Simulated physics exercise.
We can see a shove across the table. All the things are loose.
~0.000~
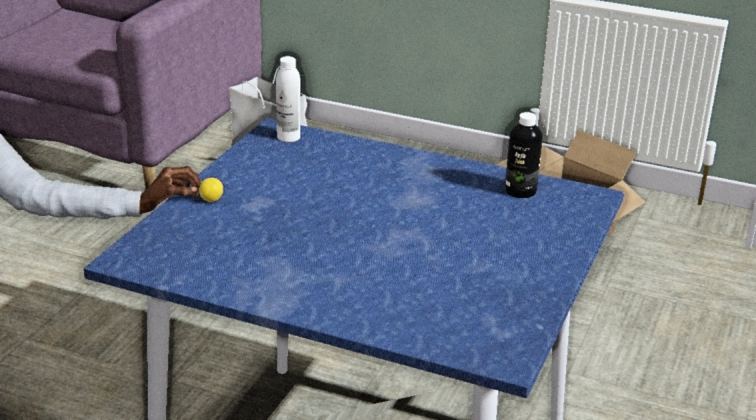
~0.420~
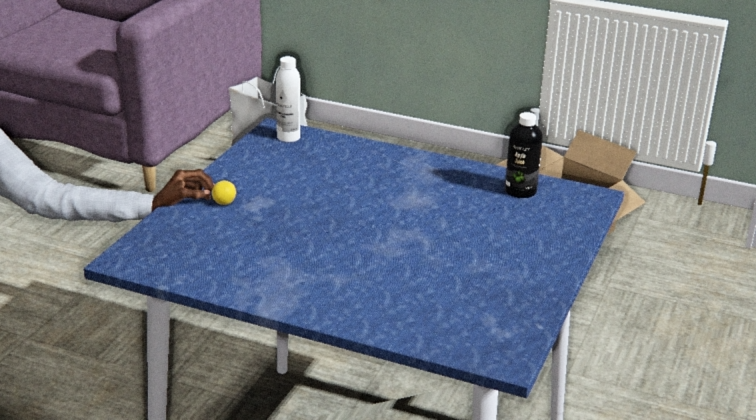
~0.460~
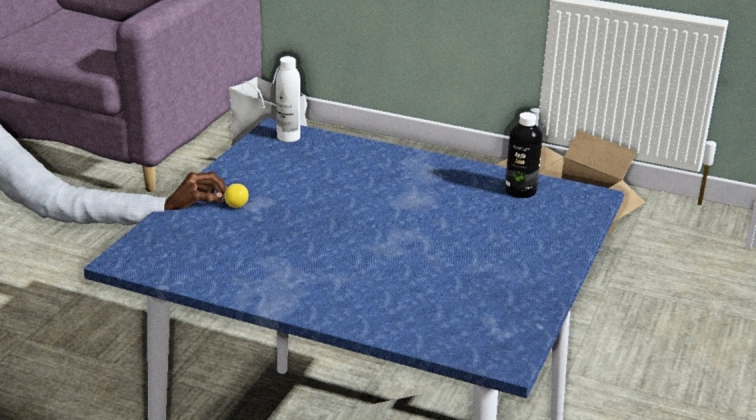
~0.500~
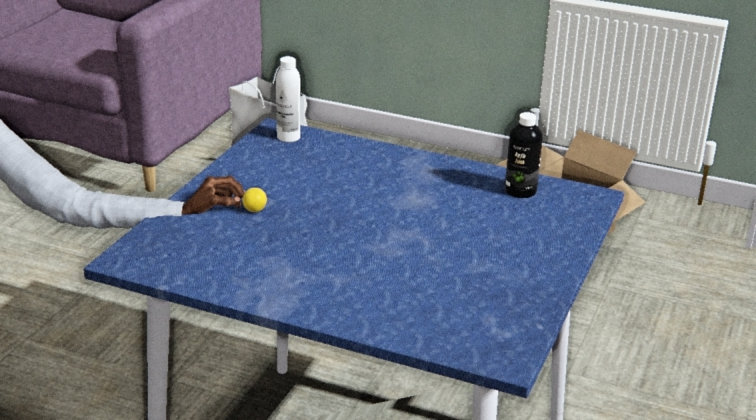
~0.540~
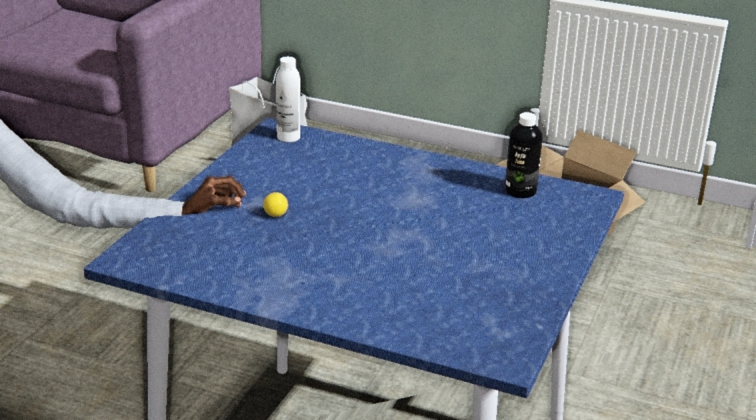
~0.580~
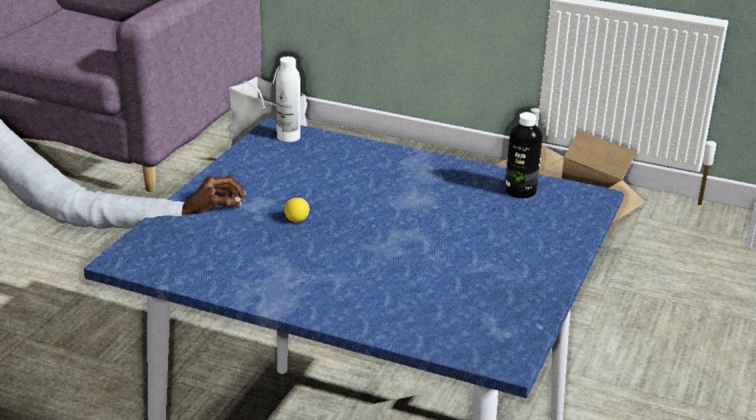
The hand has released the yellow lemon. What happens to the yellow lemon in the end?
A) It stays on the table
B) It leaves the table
(B) It leaves the table.
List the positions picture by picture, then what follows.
The first picture shows under the hand; yellow lemon (211, 190).
The second picture shows under the hand; yellow lemon (224, 193).
The third picture shows under the hand; yellow lemon (236, 196).
The fourth picture shows yellow lemon (255, 200).
The fifth picture shows yellow lemon (276, 205) rolled about its own width.
The sixth picture shows yellow lemon (297, 210) rolled well along.
After 0.78 s, yellow lemon rolled well along near (404, 235).
After 1.08 s, yellow lemon rolled well along near (569, 273).
After 1.28 s, yellow lemon now off the table.
After 1.58 s, things are still on the move.
By the end (1.7 s), off the table, yellow lemon.
